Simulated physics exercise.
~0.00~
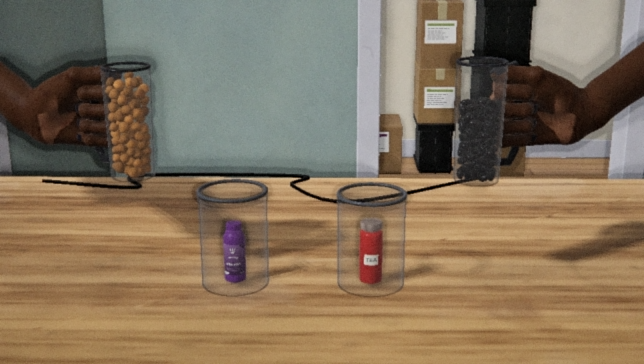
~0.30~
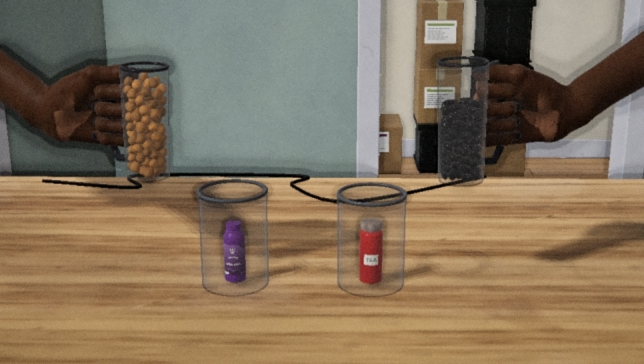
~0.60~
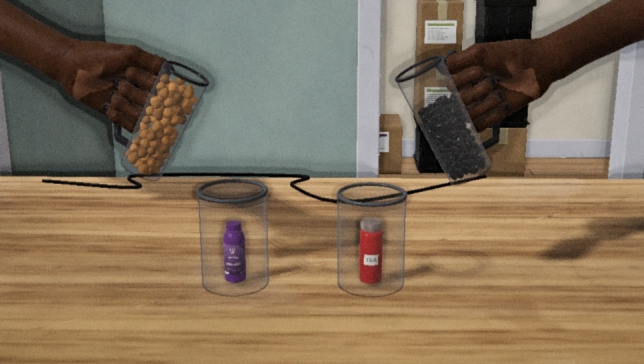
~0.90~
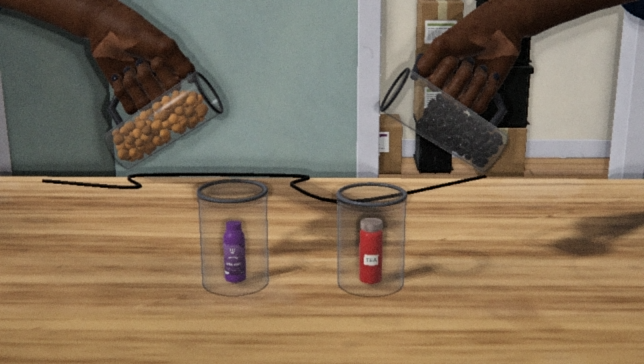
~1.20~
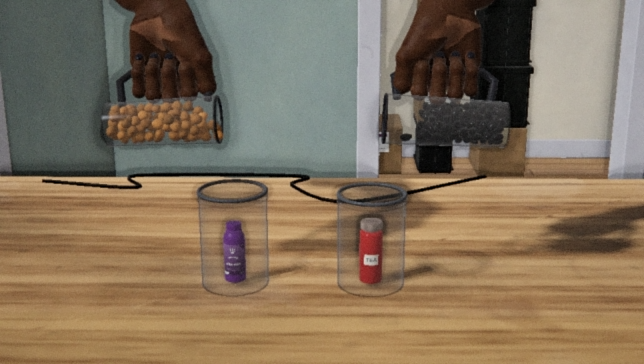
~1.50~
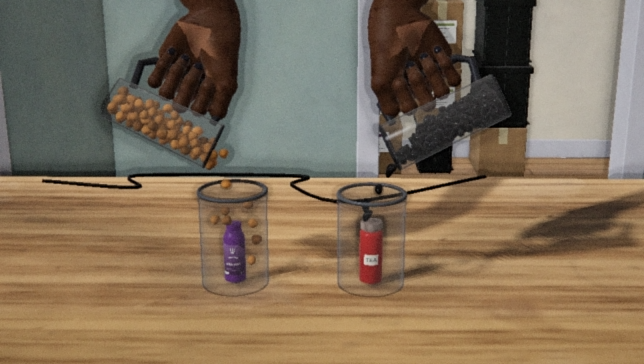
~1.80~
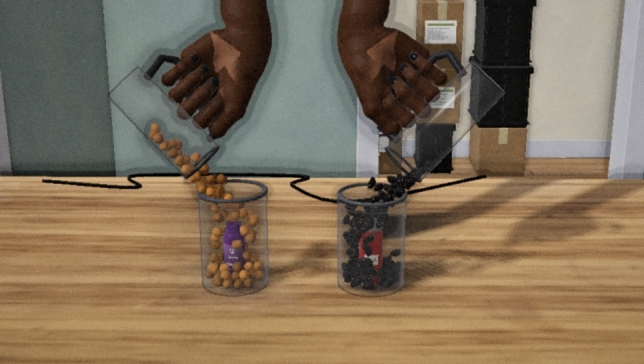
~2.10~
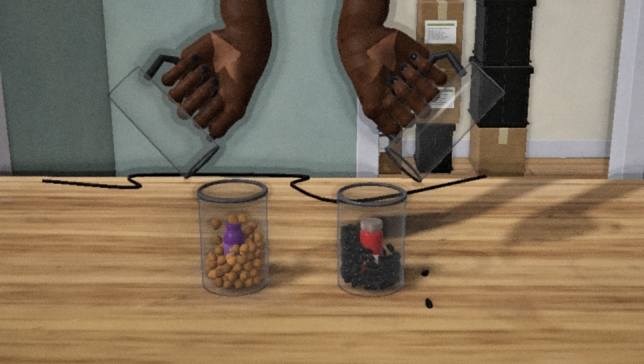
On a wooden counter, two hands tipping orange balls and black pieces into jars, leaving the purple and red objects still showing.
